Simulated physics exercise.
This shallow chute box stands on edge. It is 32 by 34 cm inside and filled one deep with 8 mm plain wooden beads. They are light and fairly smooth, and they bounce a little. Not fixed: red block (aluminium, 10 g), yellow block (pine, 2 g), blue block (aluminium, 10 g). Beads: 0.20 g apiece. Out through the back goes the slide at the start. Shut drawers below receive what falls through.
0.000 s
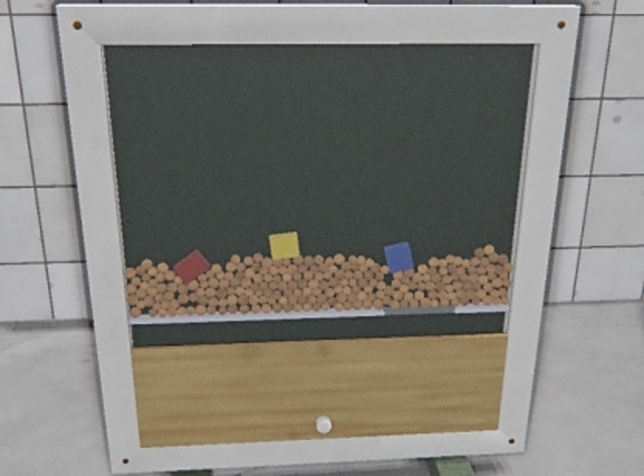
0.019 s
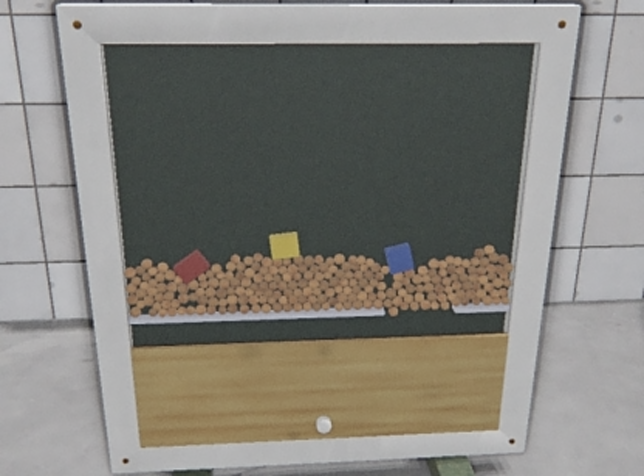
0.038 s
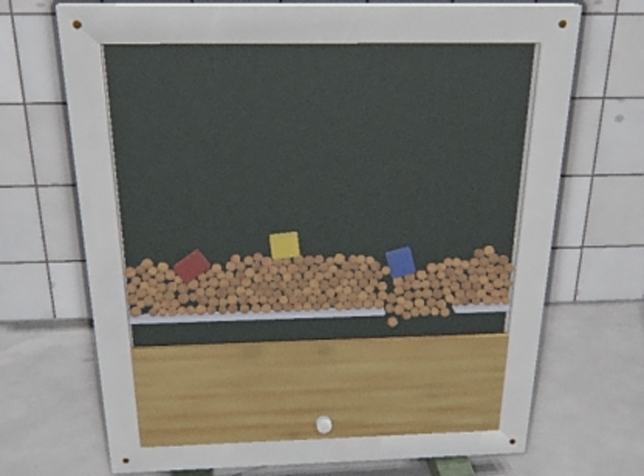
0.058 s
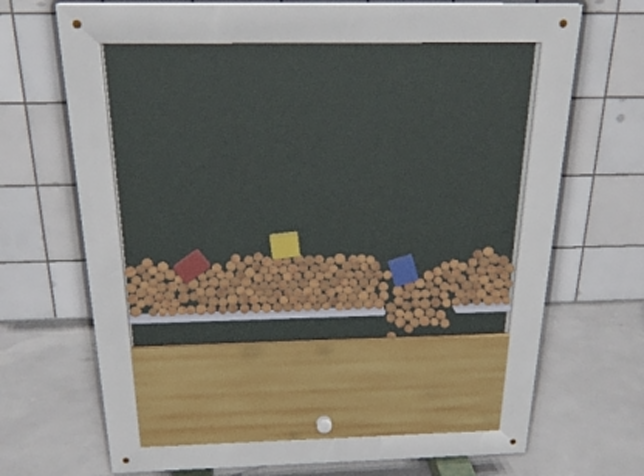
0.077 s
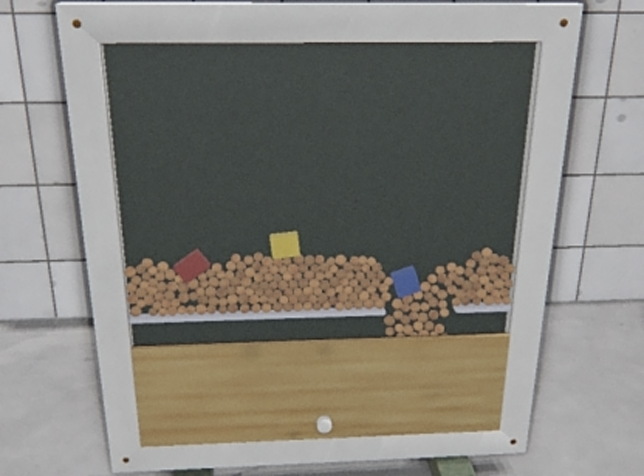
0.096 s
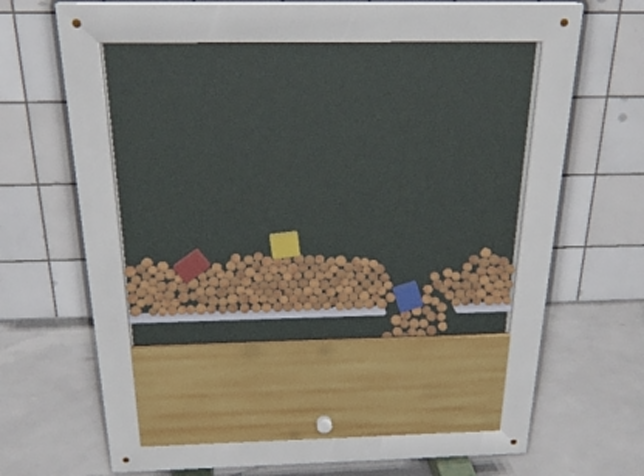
In a white-tiled room, a white-framed upright box with a dark back and a wooden panel below is seen from the front by a still camera. Inside, a layer of small tan beads rests on a pale ledge, with a red block at left, a yellow one near the middle and a blue one at right. A section of ledge beneath the blue block slides out, beads drop through the gap, and the blue block sinks after them, while the others stay put.
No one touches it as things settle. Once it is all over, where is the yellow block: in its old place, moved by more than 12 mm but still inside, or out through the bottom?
In its old place.
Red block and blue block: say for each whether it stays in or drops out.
Red: Remains; blue: Falls through.
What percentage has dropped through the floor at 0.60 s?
Close to 35 in a hundred.
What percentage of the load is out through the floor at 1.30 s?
Estimate: About 35 per cent.
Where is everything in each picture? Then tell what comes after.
In the first frame, about 230 beads; beads centred (324, 286); red block (192, 267) tilted 36°; yellow block (285, 246) tilted 84°; blue block (399, 258) tilted 14°; slide (378, 311) to (459, 308).
In the second frame, beads centred (324, 285); 1 out.
In the third frame, beads centred (324, 285); 6 out.
In the fourth frame, beads centred (324, 285); 13 out.
In the fifth frame, beads centred (324, 285); 20 out.
In the sixth frame, beads centred (314, 283); 29 out; red block (192, 266) tilted 36°; yellow block (285, 245) tilted 84°; blue block (408, 297) tilted 18°.
After 0.25 s, 25 % are out; red block moved 0.0 cm tilted 36°; yellow block moved 0.0 cm tilted 84°; blue block below the floor.
After 0.60 s, 35 % are out; red block moved 0.0 cm tilted 36°; yellow block moved 0.0 cm tilted 85°; blue block below the floor.
After 1.30 s, 35 % are out; red block moved 0.0 cm tilted 36°; yellow block moved 0.1 cm tilted 87°; blue block below the floor.
All still by 1.5 s, 35 % are out; red block moved 0.0 cm tilted 36°; yellow block moved 0.1 cm tilted 87°; blue block below the floor.
